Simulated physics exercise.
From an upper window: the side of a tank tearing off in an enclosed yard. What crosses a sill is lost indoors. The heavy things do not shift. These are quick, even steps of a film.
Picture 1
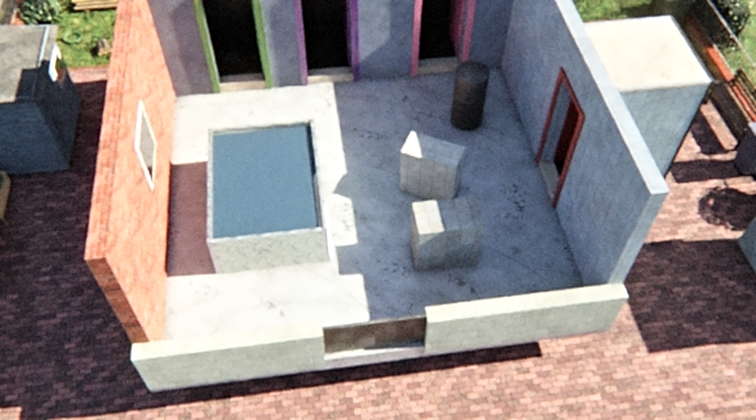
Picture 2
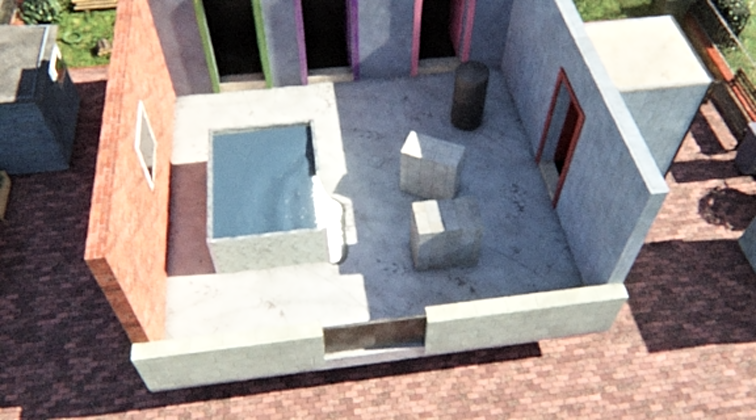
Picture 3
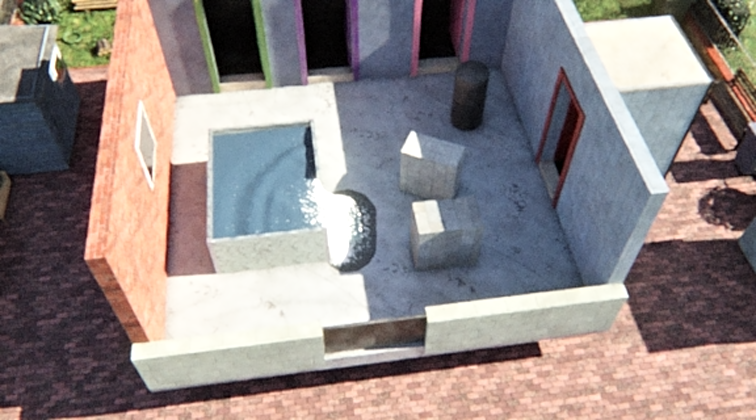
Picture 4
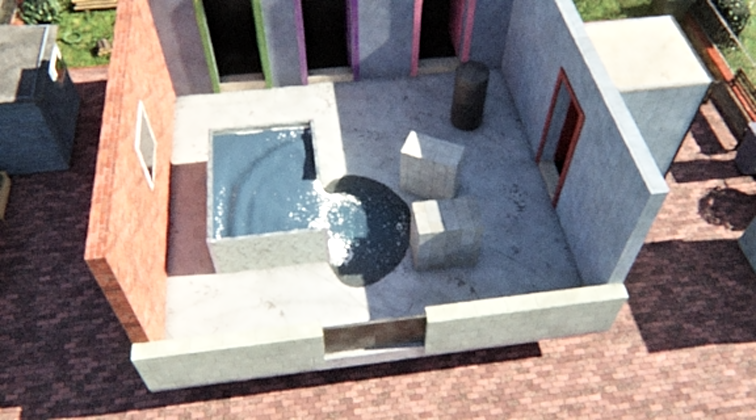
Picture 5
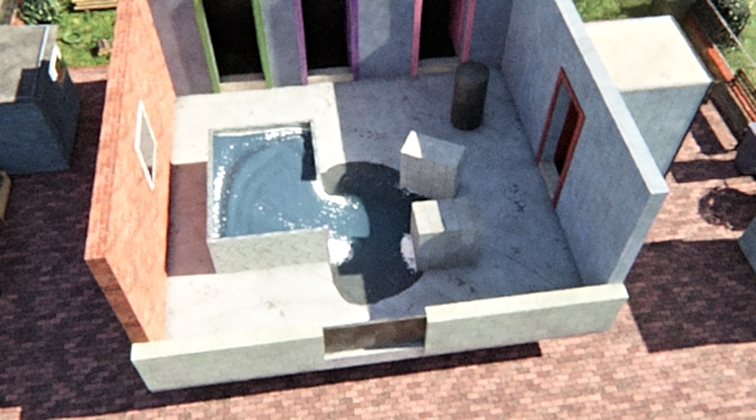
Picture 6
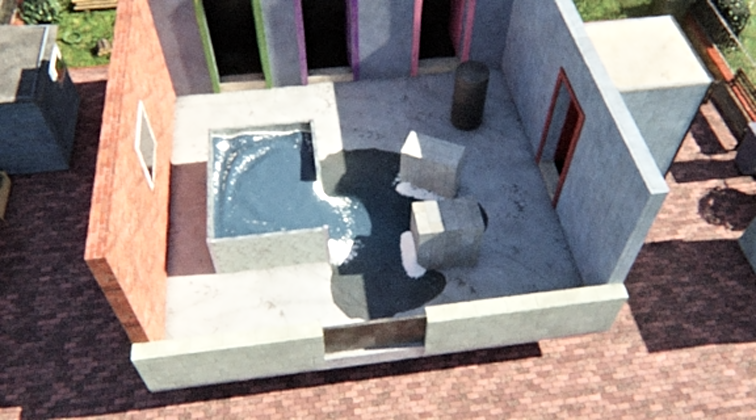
The video shows a walled yard from above, where water in an open rectangular tank pours out through its right side, spreads in a dark, foaming pool across the pale floor, and flows around two pale blocks.
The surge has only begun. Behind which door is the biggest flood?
It is the red one.
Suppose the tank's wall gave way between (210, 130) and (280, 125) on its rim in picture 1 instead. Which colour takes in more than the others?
It is the green door.
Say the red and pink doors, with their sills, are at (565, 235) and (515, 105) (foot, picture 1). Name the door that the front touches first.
That is the door marked red.
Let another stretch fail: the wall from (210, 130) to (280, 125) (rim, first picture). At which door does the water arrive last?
I say the door marked red.
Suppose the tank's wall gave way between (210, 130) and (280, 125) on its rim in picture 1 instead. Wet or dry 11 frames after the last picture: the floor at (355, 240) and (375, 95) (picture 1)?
One after the other: Not flooded, wet.
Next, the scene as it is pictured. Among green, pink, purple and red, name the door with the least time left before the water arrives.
First comes the one in red.
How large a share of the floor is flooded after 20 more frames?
Some 65 per cent.
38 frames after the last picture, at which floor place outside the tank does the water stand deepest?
Near (501, 72).
A moment on, water covers 25 % of the floor; red door a trickle in, pink door not reached, purple door not reached, green door not reached.
Next, water covers 45 % of the floor; red door some in, pink door wet at the sill, nothing in, purple door not reached, green door not reached.
Then, water covers 65 % of the floor; red door a lot in, pink door wet at the sill, nothing in, purple door wet at the sill, nothing in, green door not reached.
Later, water covers 85 % of the floor; red door a lot in, pink door wet at the sill, nothing in, purple door wet at the sill, nothing in, green door wet at the sill, nothing in.
In the end, water covers 95 % of the floor; red door a lot in, pink door wet at the sill, nothing in, purple door wet at the sill, nothing in, green door wet at the sill, nothing in; the red door has let in the most.
